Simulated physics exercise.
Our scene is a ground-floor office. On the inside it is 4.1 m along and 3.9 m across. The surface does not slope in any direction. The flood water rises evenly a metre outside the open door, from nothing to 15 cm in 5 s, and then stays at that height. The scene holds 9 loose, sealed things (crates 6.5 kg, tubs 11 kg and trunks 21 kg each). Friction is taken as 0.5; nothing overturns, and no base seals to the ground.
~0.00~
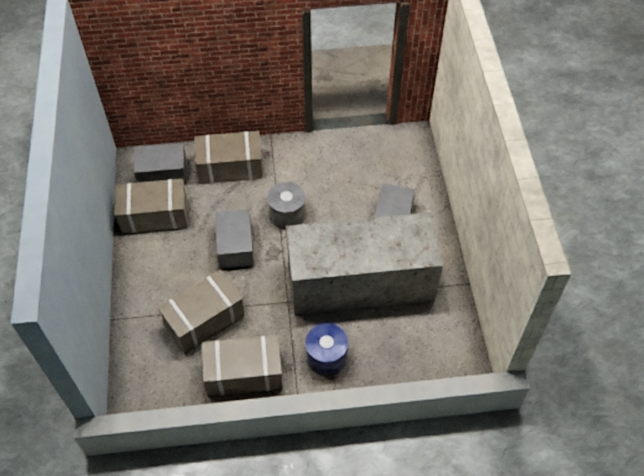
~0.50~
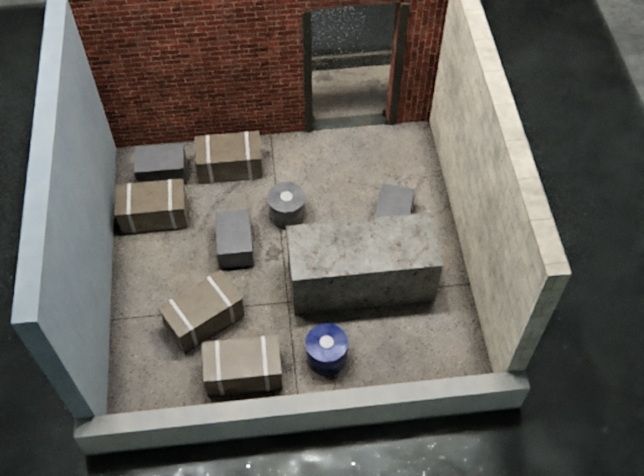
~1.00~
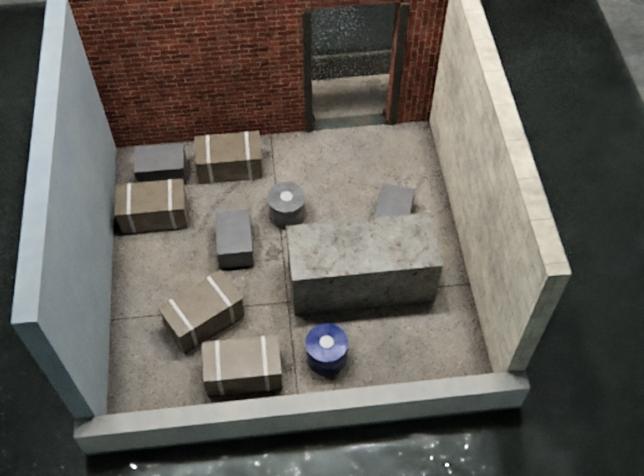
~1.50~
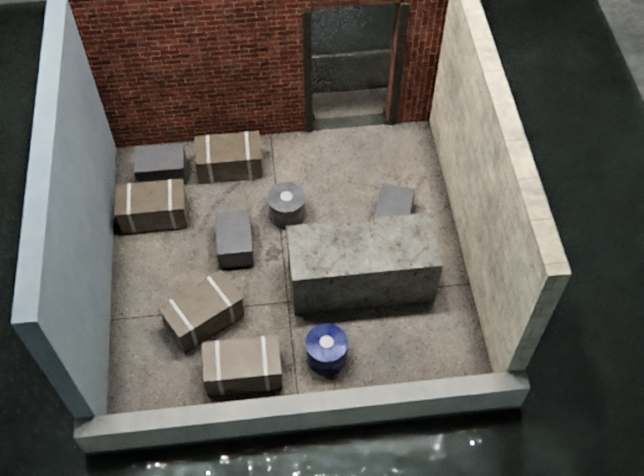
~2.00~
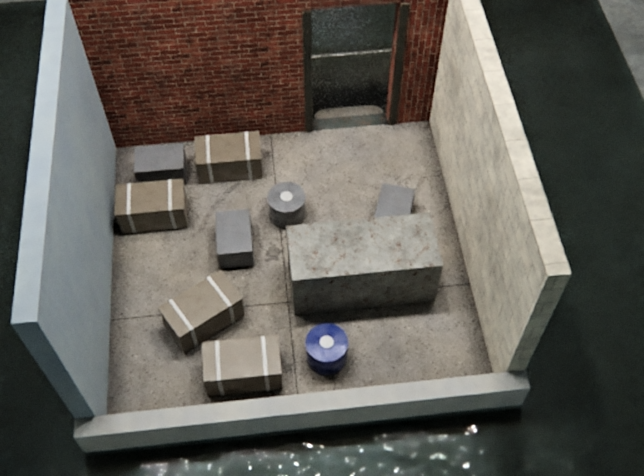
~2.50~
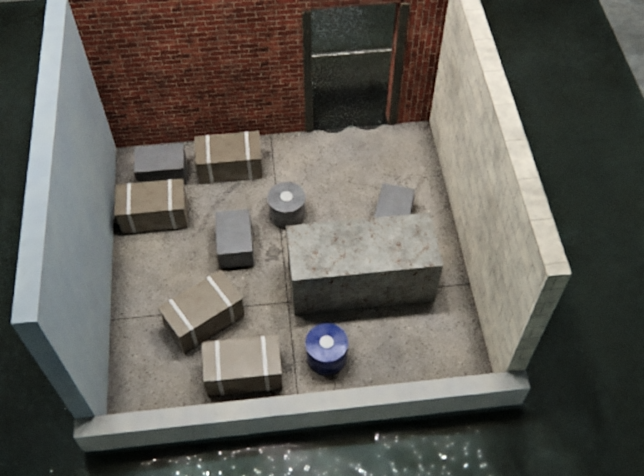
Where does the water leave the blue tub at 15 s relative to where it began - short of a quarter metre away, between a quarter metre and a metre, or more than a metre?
Short of a quarter metre away.
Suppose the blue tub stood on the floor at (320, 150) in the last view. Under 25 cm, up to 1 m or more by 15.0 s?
It moves a short way.
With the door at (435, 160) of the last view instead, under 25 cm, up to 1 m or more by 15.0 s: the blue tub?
Outcome: The blue tub barely moves.
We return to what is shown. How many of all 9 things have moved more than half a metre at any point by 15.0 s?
All told, that gives 3.
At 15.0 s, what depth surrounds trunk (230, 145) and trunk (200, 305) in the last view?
Around 6 cm and 7 cm.
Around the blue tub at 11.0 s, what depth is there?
Near 3 cm deep.
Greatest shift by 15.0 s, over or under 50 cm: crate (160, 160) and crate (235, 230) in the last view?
Result, in order: Lower / higher.
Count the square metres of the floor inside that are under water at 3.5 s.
About 1.0 m2.
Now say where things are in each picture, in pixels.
The first frame shows the blue tub at (327, 342), on the bottom; water covers 0.0 m2; 0 of 9 have shifted.
The second frame shows the blue tub at (327, 342), on the bottom; 0.0 m2 under water; 0 of 9 have shifted.
The third frame shows the blue tub at (327, 342), on the bottom; water covers 0.0 m2; 0 of 9 have shifted.
The fourth frame shows the blue tub at (327, 342), on the bottom; 0.0 m2 under water; 0 of 9 have shifted.
The fifth frame shows the blue tub at (327, 342), on the bottom; water covers 0.0 m2; 0 of 9 have shifted.
The sixth frame shows the blue tub at (327, 342) rests on the ground; 0.0 m2 under water; 0 of 9 have shifted.
After 3.5 s the blue tub is near (327, 342), 0.0 m from its start, aground; 0 afloat.
After 6.8 s the blue tub is near (327, 342), 0.0 m from its start, aground; 1 afloat.
After 11.0 s the blue tub is near (327, 342), 0.0 m from its start, aground; 2 afloat.
After 15.0 s the blue tub is near (327, 342), 0.0 m from its start, aground; 7 afloat.
